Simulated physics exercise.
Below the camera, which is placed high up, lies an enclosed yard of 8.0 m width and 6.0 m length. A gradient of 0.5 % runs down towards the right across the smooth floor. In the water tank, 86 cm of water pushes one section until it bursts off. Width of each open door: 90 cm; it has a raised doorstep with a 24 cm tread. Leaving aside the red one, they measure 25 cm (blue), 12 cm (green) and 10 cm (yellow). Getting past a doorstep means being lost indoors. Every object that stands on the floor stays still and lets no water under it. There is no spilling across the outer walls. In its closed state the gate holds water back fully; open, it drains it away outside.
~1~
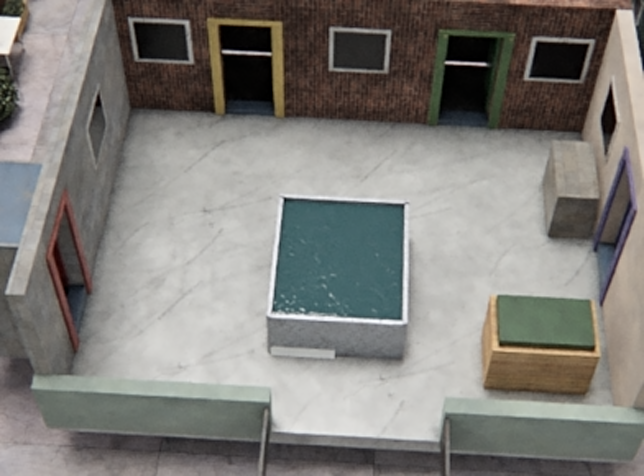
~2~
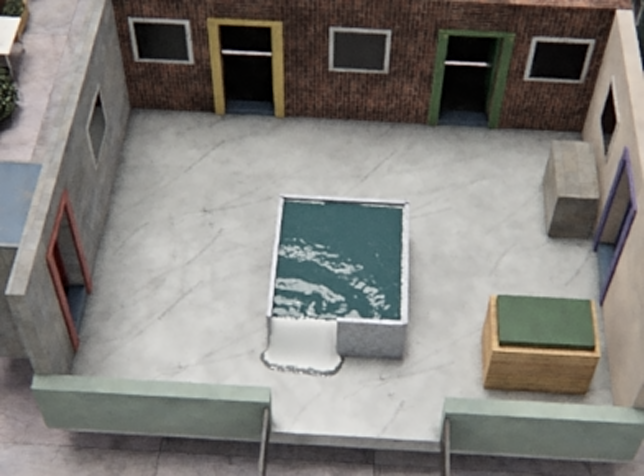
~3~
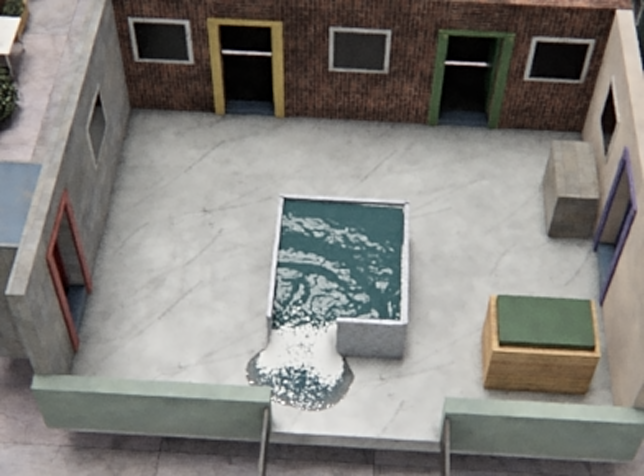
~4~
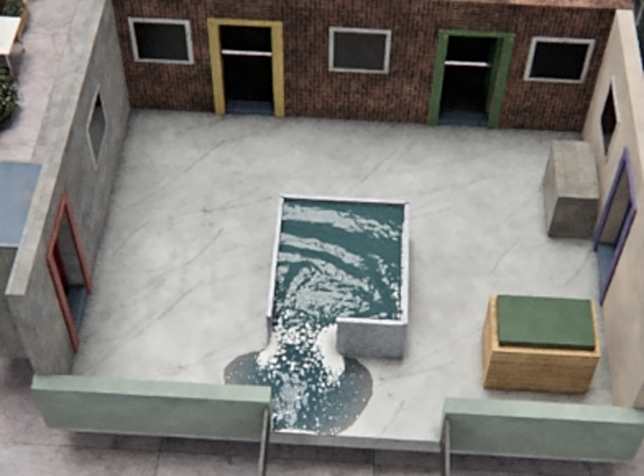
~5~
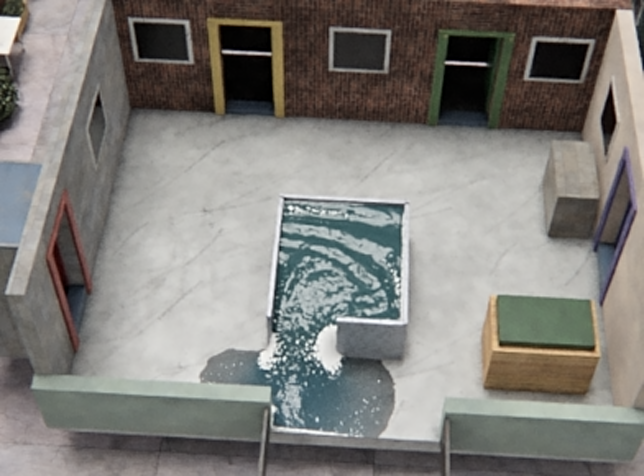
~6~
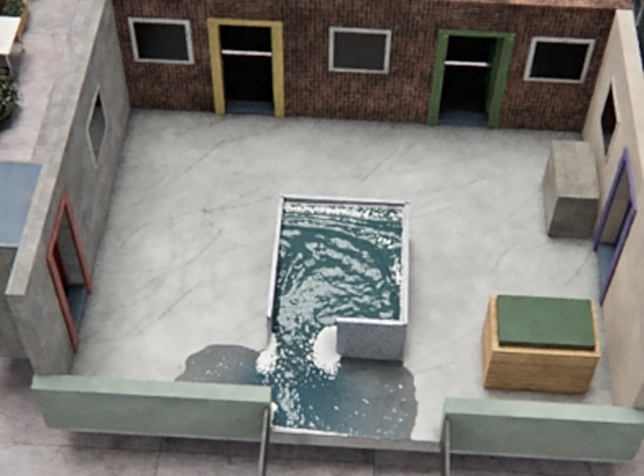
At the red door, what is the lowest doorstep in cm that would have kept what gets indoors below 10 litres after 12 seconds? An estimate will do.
Somewhere near 15 cm.
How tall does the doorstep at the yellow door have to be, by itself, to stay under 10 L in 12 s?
Yellow: Roughly 6.5 cm.
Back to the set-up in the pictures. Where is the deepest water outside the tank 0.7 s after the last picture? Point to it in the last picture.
Look close to (262, 415).
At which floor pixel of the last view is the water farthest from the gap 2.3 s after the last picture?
The farthest wet point sits near (117, 170).
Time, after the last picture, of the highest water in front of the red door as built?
1.8 s.
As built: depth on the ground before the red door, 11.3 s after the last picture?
A ruler would read roughly 3.5 cm.
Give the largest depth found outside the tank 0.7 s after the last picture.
52 cm.
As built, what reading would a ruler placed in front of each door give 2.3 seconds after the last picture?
Door by door in centimetres - blue 0, green 0, yellow 0, red 17.
Then, 0.7 s after the last picture water covers 10 % of the floor, deepest (52 cm) near (262, 415); it has not reached the red door.
Then, 2.3 s after the last picture water covers 20 % of the floor, deepest (32 cm) near (262, 415); 17 cm at the red door, 0 litres in over its 26 cm doorstep.
Then, 11.3 s after the last picture water covers 80 % of the floor, deepest (8 cm) near (262, 415); 4 cm at the red door, 0 litres in over its 26 cm doorstep.
At the red door as built, the water peaked near 19 cm, 1.7 s after the last picture.
With a doorstep of 13 cm, 17 litres would have come in within the 12 s; with 17.5 cm, 4 litres. So under 10 litres takes about 15 cm.
